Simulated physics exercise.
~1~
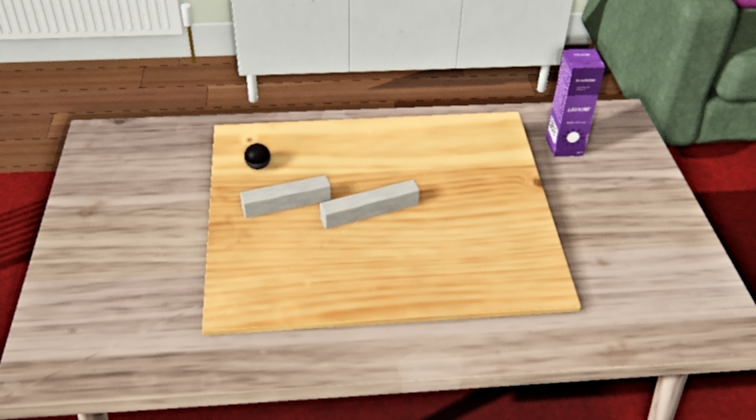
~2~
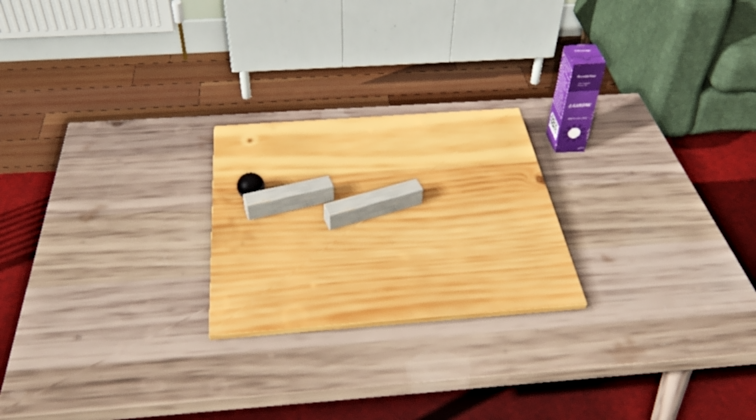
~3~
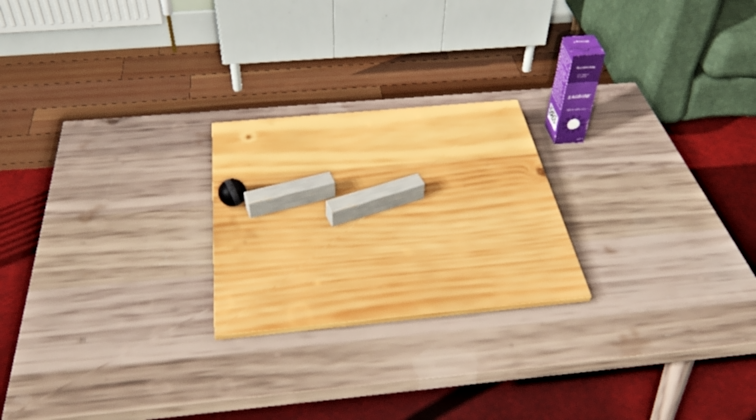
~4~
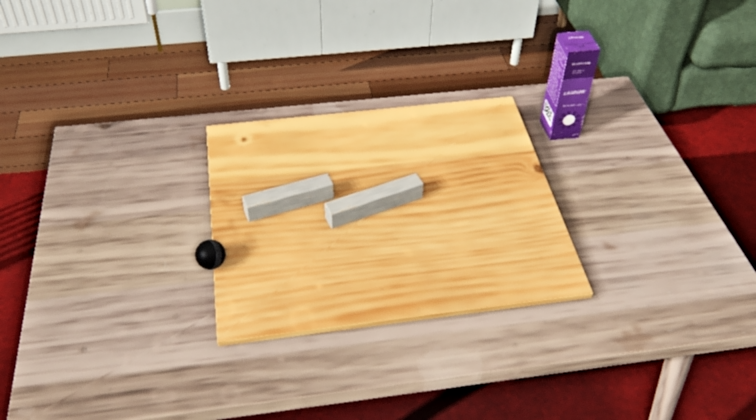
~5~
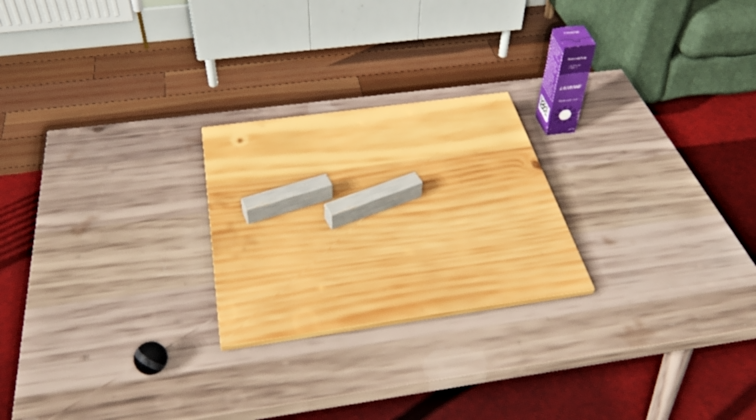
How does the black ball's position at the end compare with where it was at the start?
At the start the black ball was on the upper left part of the wooden board, behind the grey blocks. By the end it was off the board, on the table near its front left corner.
